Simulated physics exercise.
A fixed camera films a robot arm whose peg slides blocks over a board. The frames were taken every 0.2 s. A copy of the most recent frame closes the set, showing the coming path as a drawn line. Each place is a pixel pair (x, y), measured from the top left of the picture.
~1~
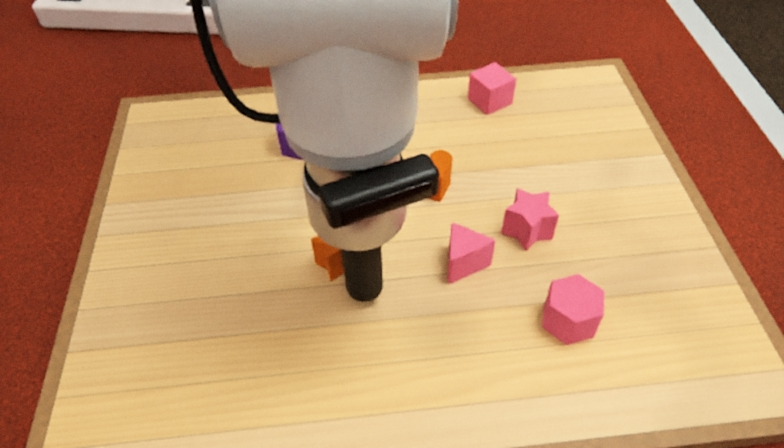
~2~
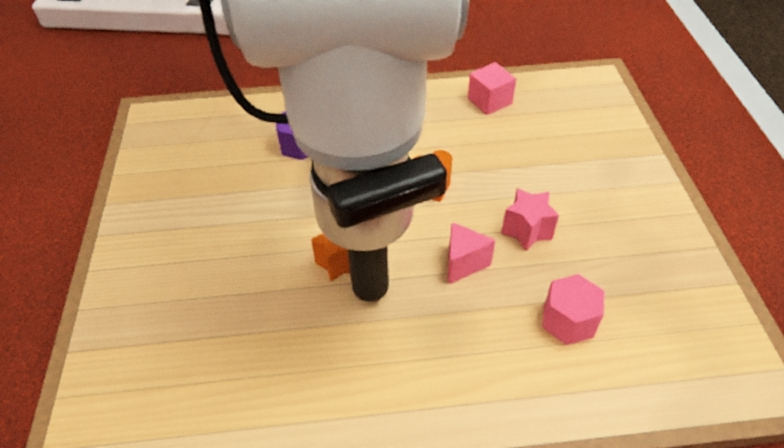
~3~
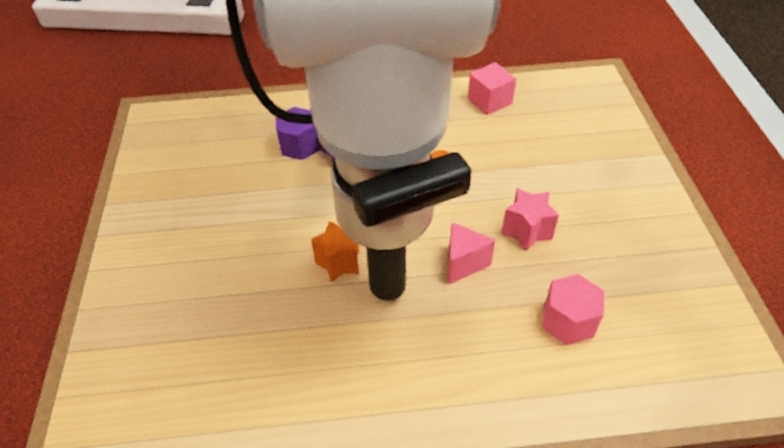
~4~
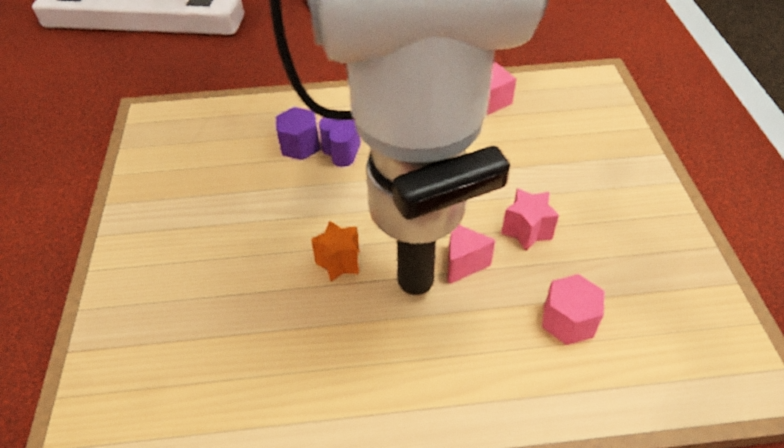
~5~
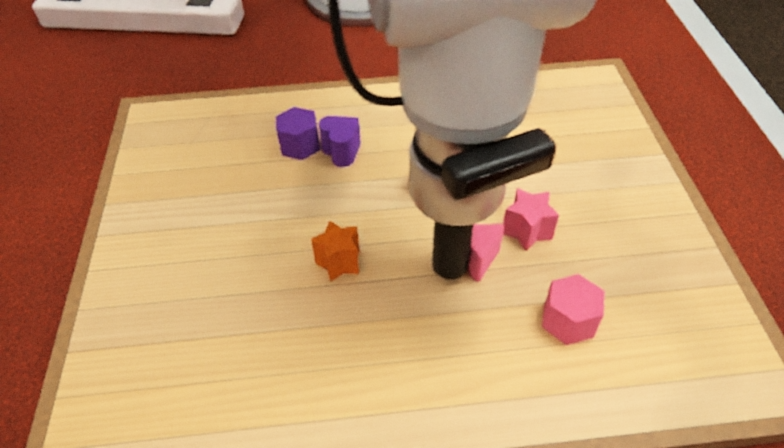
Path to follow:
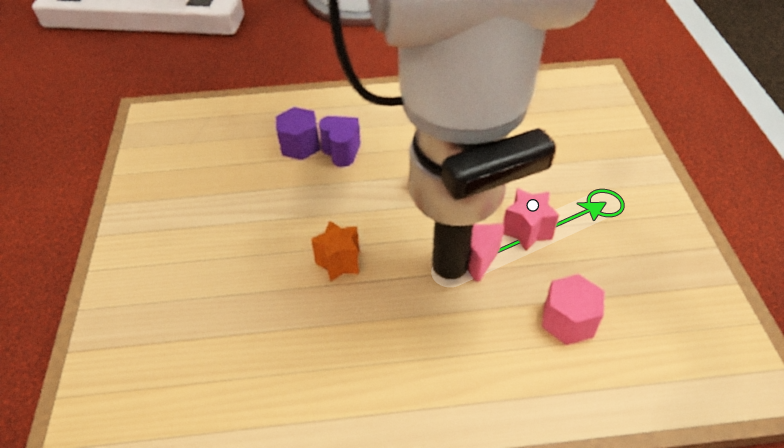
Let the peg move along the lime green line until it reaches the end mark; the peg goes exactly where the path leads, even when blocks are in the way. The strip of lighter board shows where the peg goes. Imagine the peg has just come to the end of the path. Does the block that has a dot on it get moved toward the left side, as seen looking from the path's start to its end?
The answer is yes.
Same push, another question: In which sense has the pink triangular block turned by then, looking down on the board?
That block twists clockwise.
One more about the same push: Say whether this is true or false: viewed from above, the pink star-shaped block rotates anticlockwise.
That claim is true.
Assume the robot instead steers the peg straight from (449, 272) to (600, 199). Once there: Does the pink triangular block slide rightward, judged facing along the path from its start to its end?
Yes
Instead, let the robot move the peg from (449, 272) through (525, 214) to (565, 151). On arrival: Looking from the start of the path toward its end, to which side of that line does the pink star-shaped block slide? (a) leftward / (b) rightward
My answer is option b.
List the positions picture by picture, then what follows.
Peg's lower end at (365, 288); pink triangular block at (467, 240); pink star-shaped block at (533, 205); pink hexagon at (578, 297), in the first frame.
Peg at (371, 288); blocks still, in the second frame.
Peg at (388, 287); blocks still, in the third frame.
Peg at (416, 281); blocks still, in the fourth frame.
Peg at (450, 266); pink triangular block at (481, 235); pink star-shaped block at (533, 205); pink hexagon at (578, 297), in the fifth frame.
Drawn move, from (449, 272) to (606, 203); the dot is on the pink star-shaped block.
On the path given first. One third of the way, peg at (506, 242); pink triangular block at (540, 214); pink star-shaped block at (558, 190), turned 30° anticlockwise.
Two thirds of the way, peg at (559, 218); pink triangular block at (598, 206), turned 40° clockwise; pink star-shaped block at (575, 172), turned 45° anticlockwise.
At the end, peg at (608, 196); pink triangular block at (623, 206), turned 80° clockwise; pink star-shaped block at (581, 160), turned 80° anticlockwise; pink hexagon still.
